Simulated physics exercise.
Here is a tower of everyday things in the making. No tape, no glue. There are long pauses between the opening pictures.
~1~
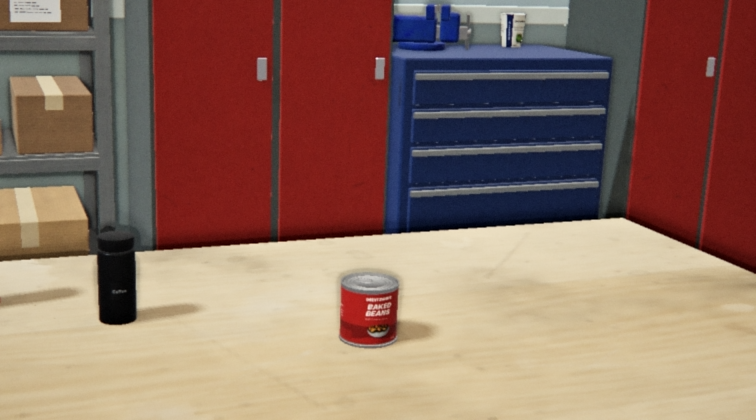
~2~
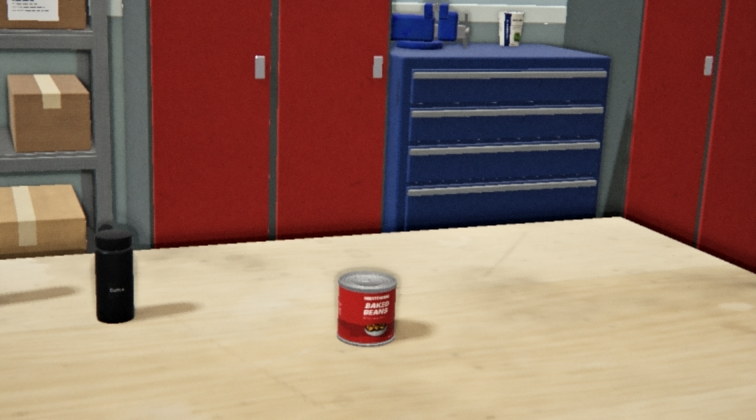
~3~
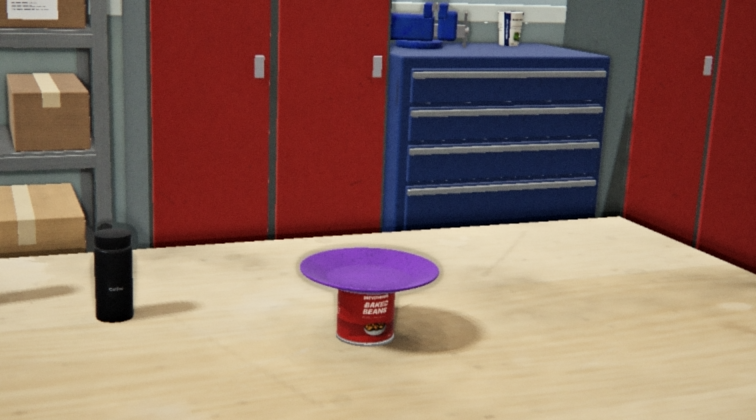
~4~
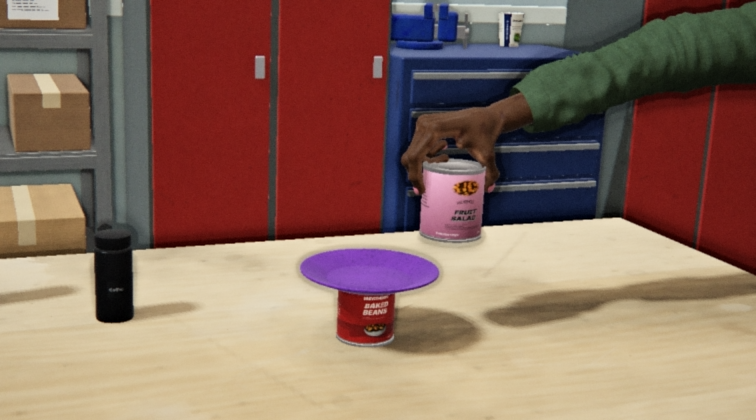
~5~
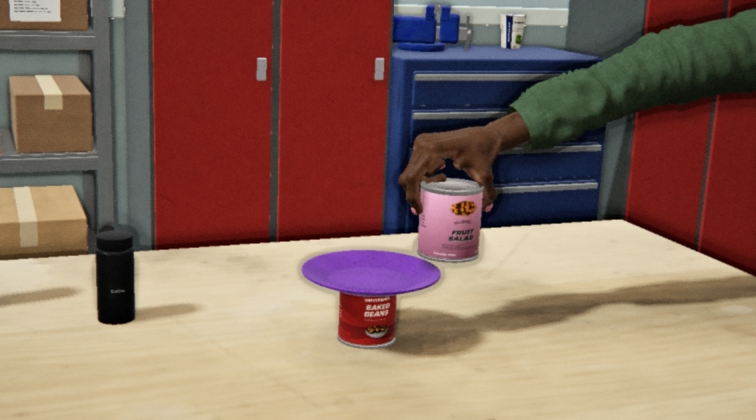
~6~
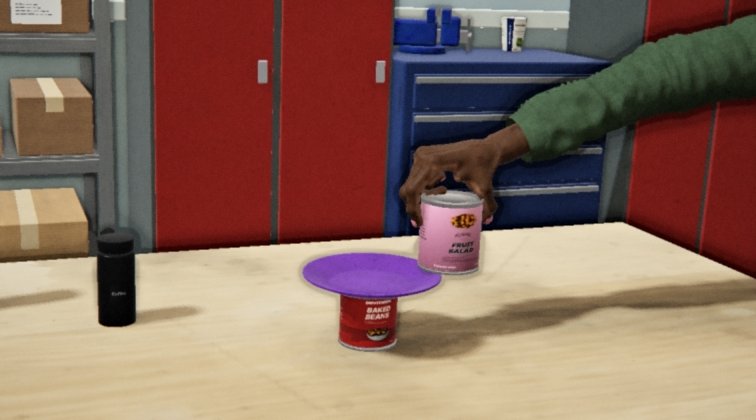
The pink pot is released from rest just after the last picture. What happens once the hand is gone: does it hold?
Outcome: The pile comes apart.
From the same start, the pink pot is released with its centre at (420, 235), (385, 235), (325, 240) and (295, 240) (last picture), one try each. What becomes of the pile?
First, it holds; second, it holds; third, it keeps its balance; fourth, it loses its balance.
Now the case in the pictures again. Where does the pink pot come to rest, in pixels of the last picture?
At about (486, 305).
Then, 0.30 s later than the last frame, pink pot now fallen.
Then, 0.40 s later than the last frame, things are still on the move.
Then, 1.80 s later than the last frame, nothing new.
When it is over, fallen, pink pot; the other 4 as before. End places, in pixels of the last picture, pink pot near (486, 305). The pile gives way.
